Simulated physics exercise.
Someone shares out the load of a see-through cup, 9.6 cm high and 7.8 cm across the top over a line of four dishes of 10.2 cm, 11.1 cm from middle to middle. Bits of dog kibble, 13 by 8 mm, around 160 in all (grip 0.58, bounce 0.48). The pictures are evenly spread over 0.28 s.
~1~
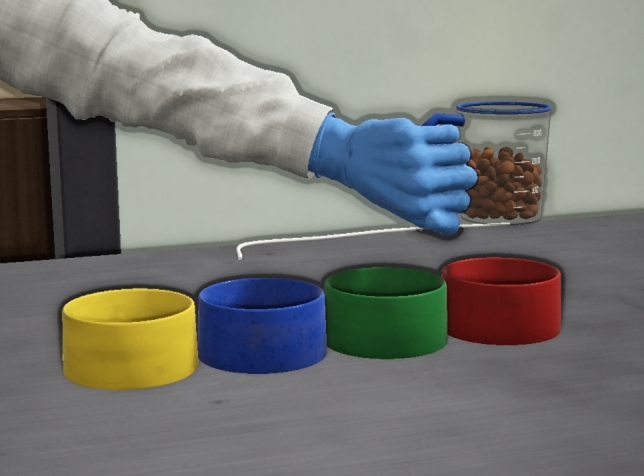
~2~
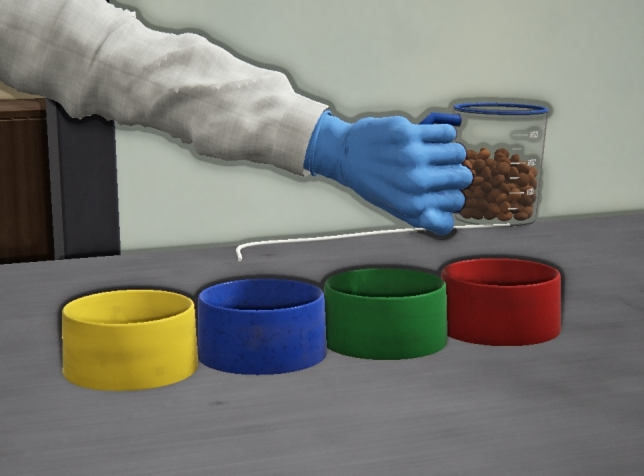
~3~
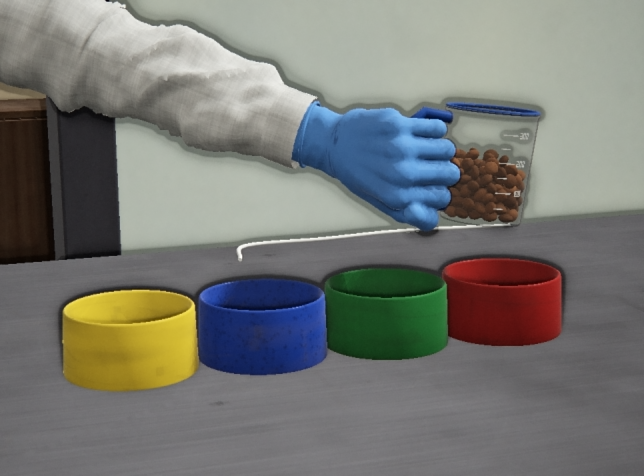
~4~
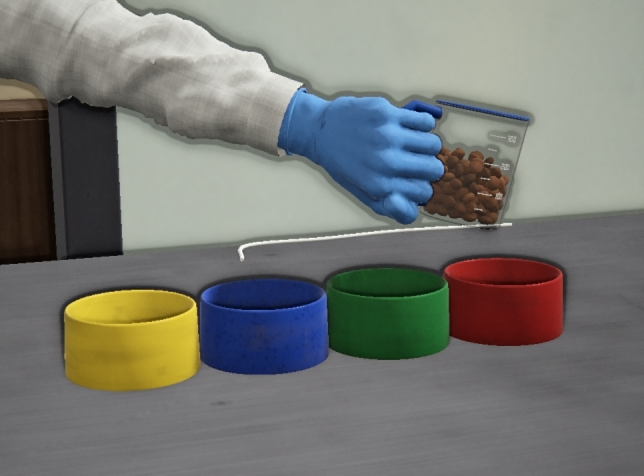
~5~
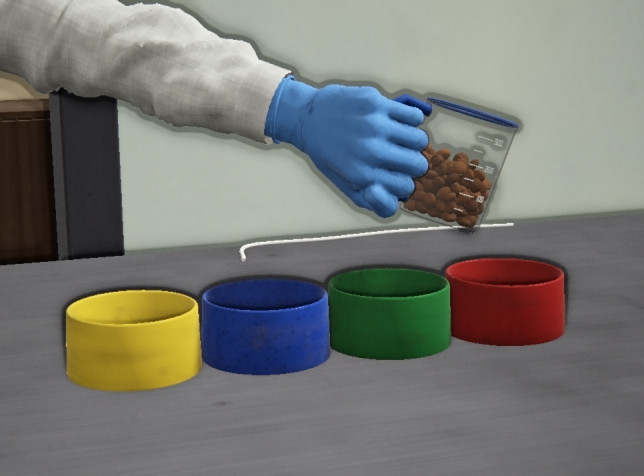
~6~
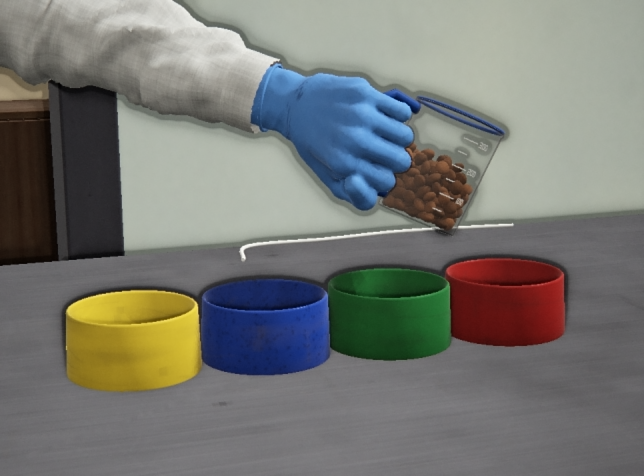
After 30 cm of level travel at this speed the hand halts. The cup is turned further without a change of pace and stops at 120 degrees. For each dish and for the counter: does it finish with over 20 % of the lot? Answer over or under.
Red under, blue over, green under, yellow under, counter under.
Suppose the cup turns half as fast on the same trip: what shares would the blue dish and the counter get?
Blue 100, counter 0.
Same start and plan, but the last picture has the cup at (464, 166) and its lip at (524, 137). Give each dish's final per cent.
Red 0; blue 30; green 70; yellow 0.
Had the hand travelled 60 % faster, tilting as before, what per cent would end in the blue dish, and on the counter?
Then: Blue 100; counter 0.
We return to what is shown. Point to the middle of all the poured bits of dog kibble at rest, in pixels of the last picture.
At about (262, 332).
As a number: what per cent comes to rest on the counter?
About 0 per cent.
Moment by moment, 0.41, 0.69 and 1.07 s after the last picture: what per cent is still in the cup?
About 100, 100, 55.
Then, 0.41 s after the last picture, tilt 71 degrees; cup holds 100 %.
Then, 0.69 s after the last picture, tilt 101 degrees; cup holds 100 %.
Then, 1.07 s after the last picture, tilt 120 degrees; cup holds 55 %, blue 40 %.
In the end, red 0 %, blue 100 %, green 0 %, yellow 0 %, counter 0 %.
